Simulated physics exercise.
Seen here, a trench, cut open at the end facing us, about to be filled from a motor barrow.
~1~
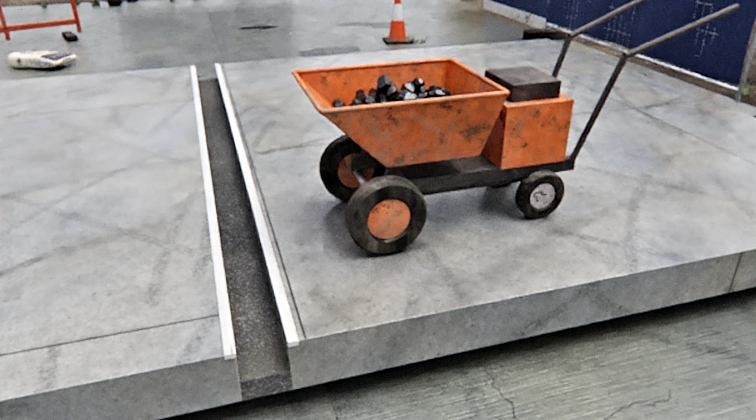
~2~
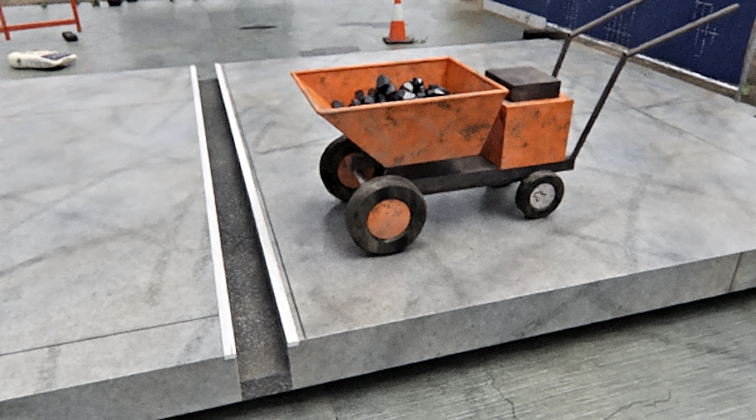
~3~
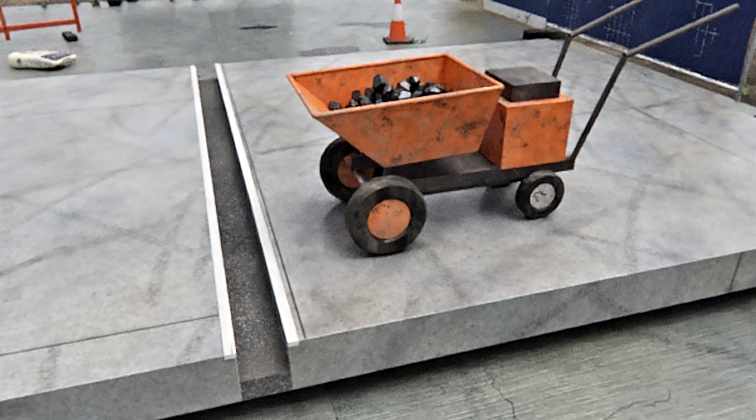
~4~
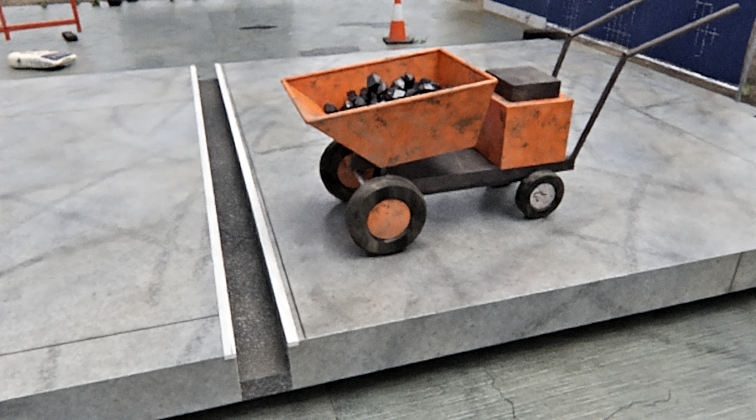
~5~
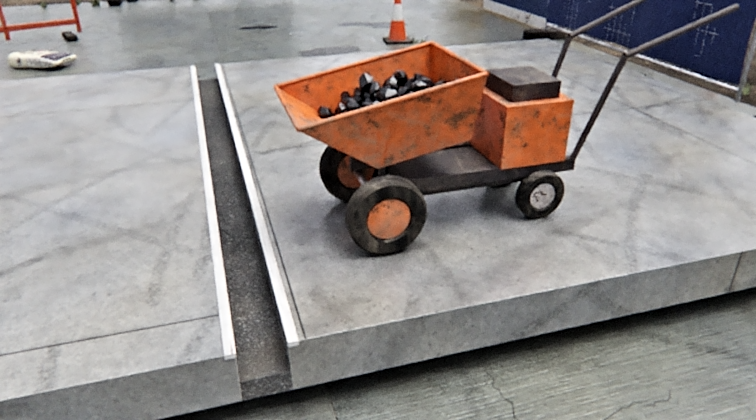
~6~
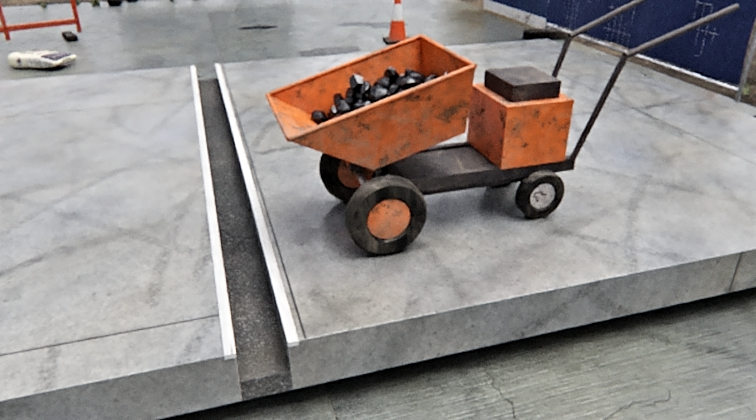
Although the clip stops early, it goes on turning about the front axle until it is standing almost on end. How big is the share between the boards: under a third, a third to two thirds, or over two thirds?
Okay, so the amount in the trench ends inside the middle band of one-third to two-thirds.
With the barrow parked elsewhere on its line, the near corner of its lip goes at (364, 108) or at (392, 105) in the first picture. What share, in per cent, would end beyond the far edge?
First position: Some 0 percent; second position: Some 0 percent.
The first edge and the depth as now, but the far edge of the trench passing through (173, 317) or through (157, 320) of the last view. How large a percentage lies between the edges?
Roughly 90 % and 90 %.
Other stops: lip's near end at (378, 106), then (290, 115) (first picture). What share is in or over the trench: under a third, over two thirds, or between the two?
One to two thirds, then under a third.
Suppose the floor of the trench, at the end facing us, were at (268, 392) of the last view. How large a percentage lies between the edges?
70 %.
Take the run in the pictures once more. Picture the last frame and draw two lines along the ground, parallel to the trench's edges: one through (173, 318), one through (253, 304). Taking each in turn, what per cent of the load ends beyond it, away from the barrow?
10 % and 50 %, in that order.
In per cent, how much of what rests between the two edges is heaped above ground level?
The answer is close to 20 per cent.
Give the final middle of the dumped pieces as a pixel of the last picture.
The centre comes to rest near (230, 248).
Shortly afterwards, skip tipped steeply; the whole lot in the skip.
Next, skip tipped right over; the bulk in the skip; a little in or heaped over the trench; only a few beyond it.
Some moments later, skip tipped right over; near a quarter in the skip; near half in or heaped over the trench; near a quarter beyond it.
In the end, skip tipped right over; near a quarter in the skip; near half in or heaped over the trench; near a quarter beyond it.
